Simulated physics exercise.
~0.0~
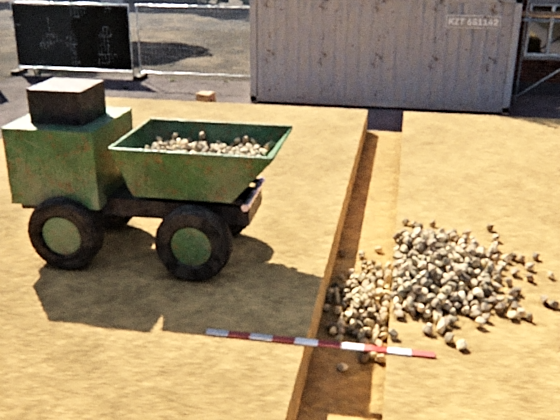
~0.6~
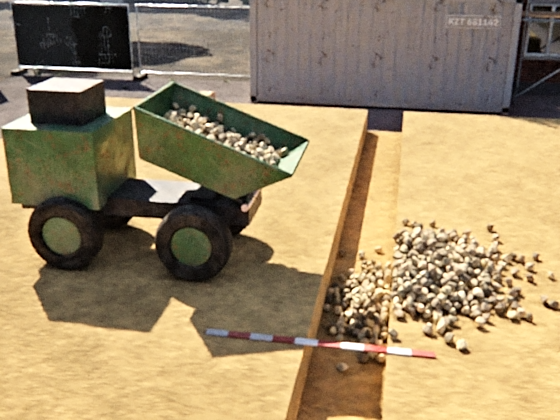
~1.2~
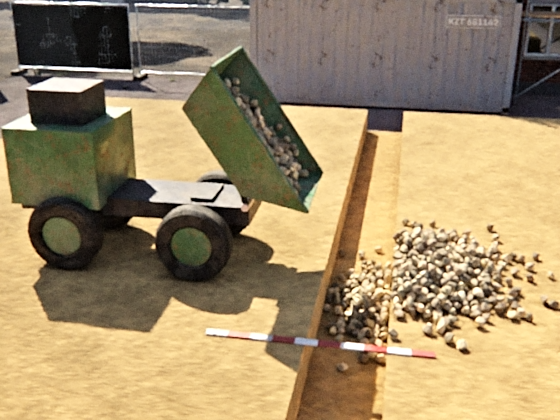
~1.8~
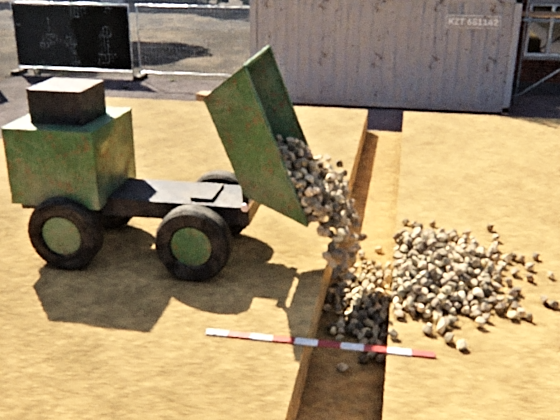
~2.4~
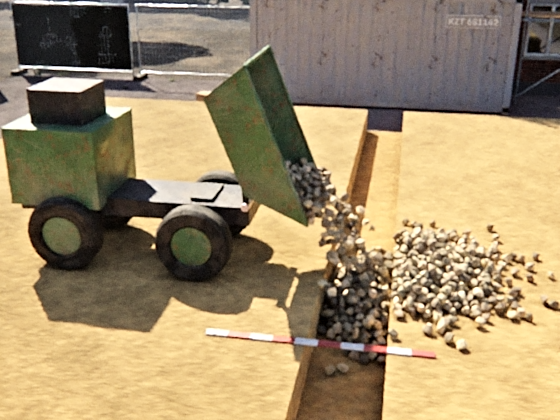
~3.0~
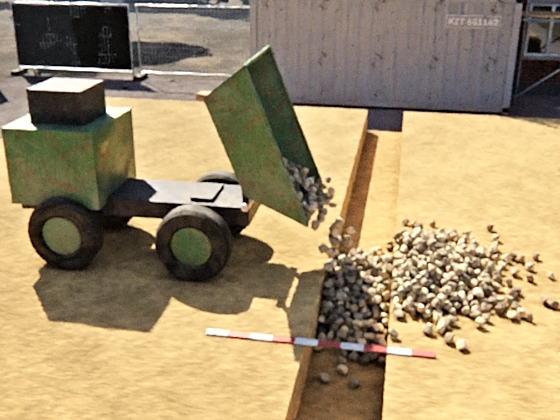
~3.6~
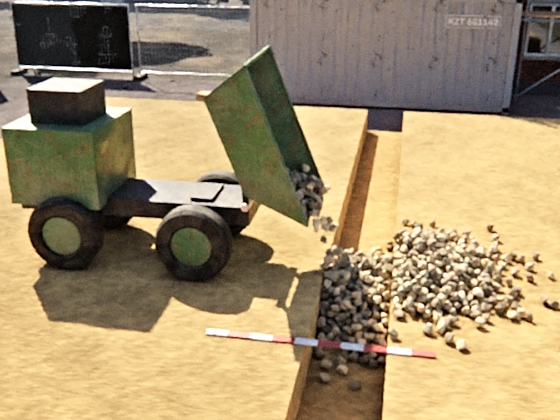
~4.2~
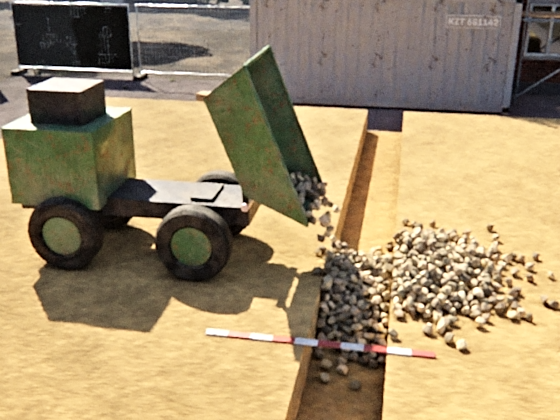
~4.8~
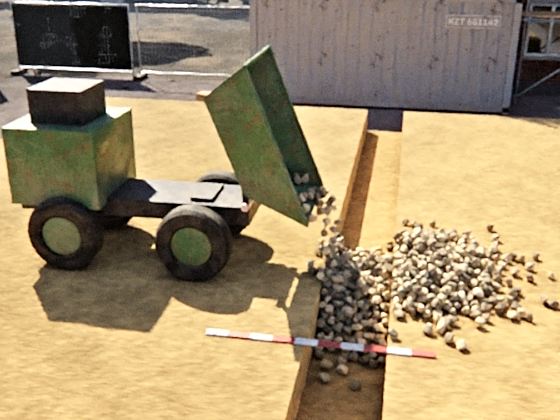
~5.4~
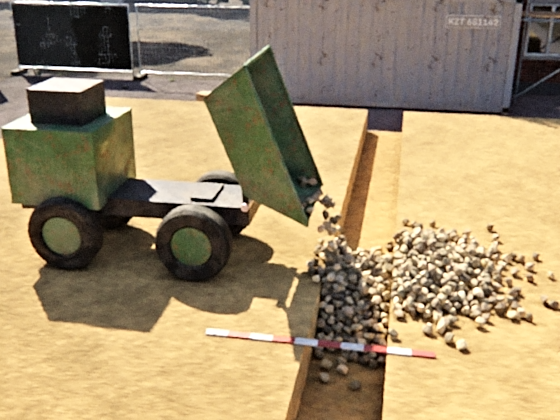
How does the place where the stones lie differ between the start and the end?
At the start many of the stones are up in the green body on the left, with the rest loose in and beyond the trench. By the end nearly all of them lie lower and further right, heaped in the trench and on the ground past it.
